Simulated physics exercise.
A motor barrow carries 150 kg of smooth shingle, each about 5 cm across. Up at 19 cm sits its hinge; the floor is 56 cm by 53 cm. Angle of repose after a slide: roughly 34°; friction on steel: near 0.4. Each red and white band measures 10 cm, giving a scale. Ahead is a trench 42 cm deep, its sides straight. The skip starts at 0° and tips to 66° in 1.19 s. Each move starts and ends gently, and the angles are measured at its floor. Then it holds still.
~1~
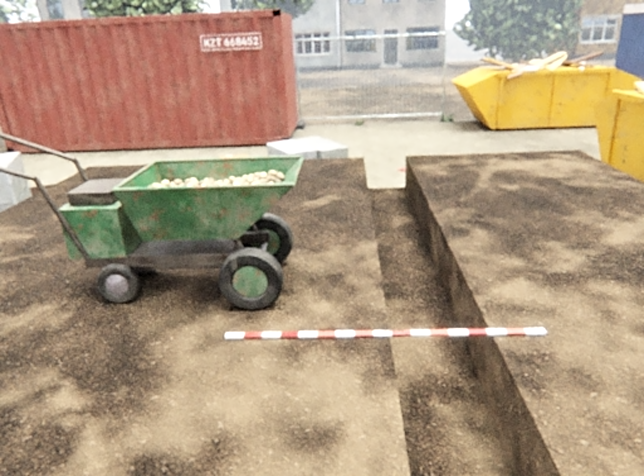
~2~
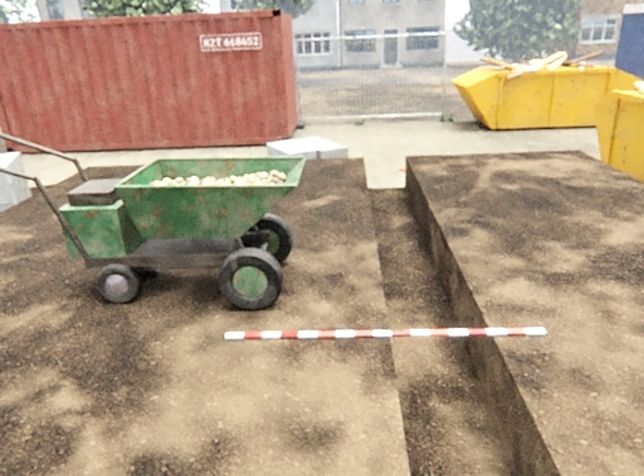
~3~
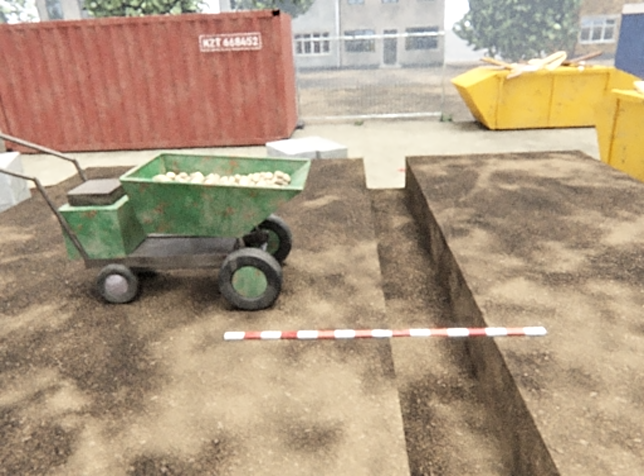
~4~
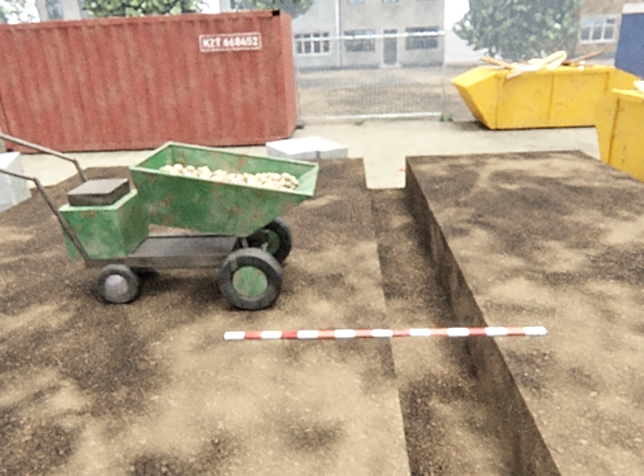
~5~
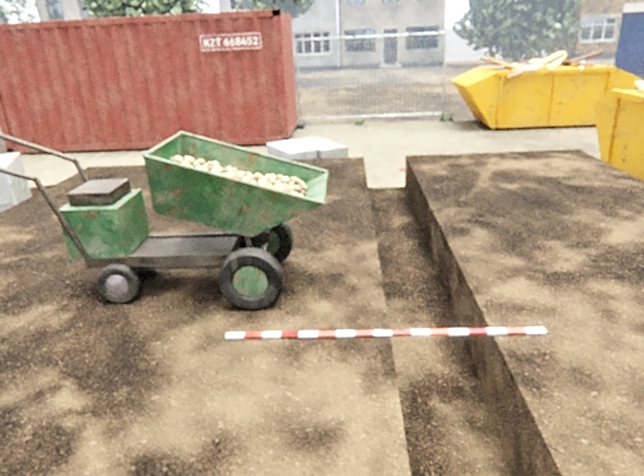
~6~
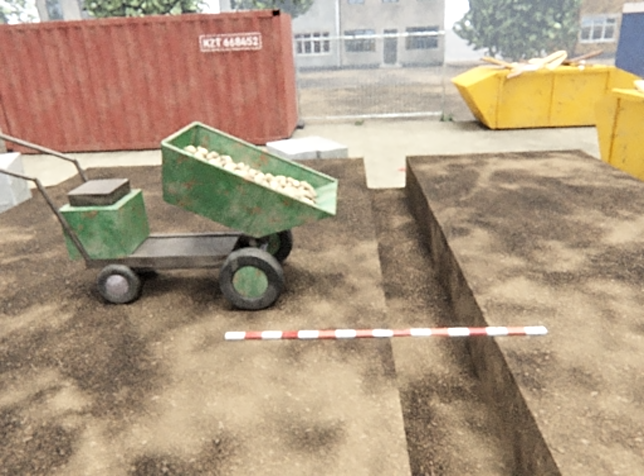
A green motor barrow carrying pale stones stands on brown earth at the left, seen from its side and slightly above by a still camera. A red and white banded pole lies across a straight-sided trench to its right, with a rust-red container, wire fence and yellow skips behind. The barrow's wheels stay put while its green skip slowly tilts, the rear rising and front lip lowering rightward.
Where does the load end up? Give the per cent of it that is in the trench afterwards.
Some 97 per cent of it.
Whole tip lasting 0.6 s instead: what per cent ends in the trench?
In that case, around 100%.
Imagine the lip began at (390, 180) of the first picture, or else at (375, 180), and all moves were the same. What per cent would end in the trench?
35 and 65 %.
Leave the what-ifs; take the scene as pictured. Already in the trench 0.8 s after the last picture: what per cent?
By then, around 35 percent.
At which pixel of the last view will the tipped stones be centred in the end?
About (428, 327).
Then, 0.4 s after the last picture the floor is at 56°, 100 % in the skip; the foremost stones are at (353, 240).
Then, 0.8 s after the last picture the floor is at 66°, 56 % in the skip, 7 % short of the trench, 37 % in the trench; the foremost stones are at (438, 333).
Then, 1.1 s after the last picture the floor is at 66°, 14 % in the skip, 7 % short of the trench, 79 % in the trench; the foremost stones are at (459, 327).
Then, 3.1 s after the last picture the floor is at 66°, 0 % in the skip, 3 % short of the trench, 97 % in the trench; the foremost stones are at (462, 332).
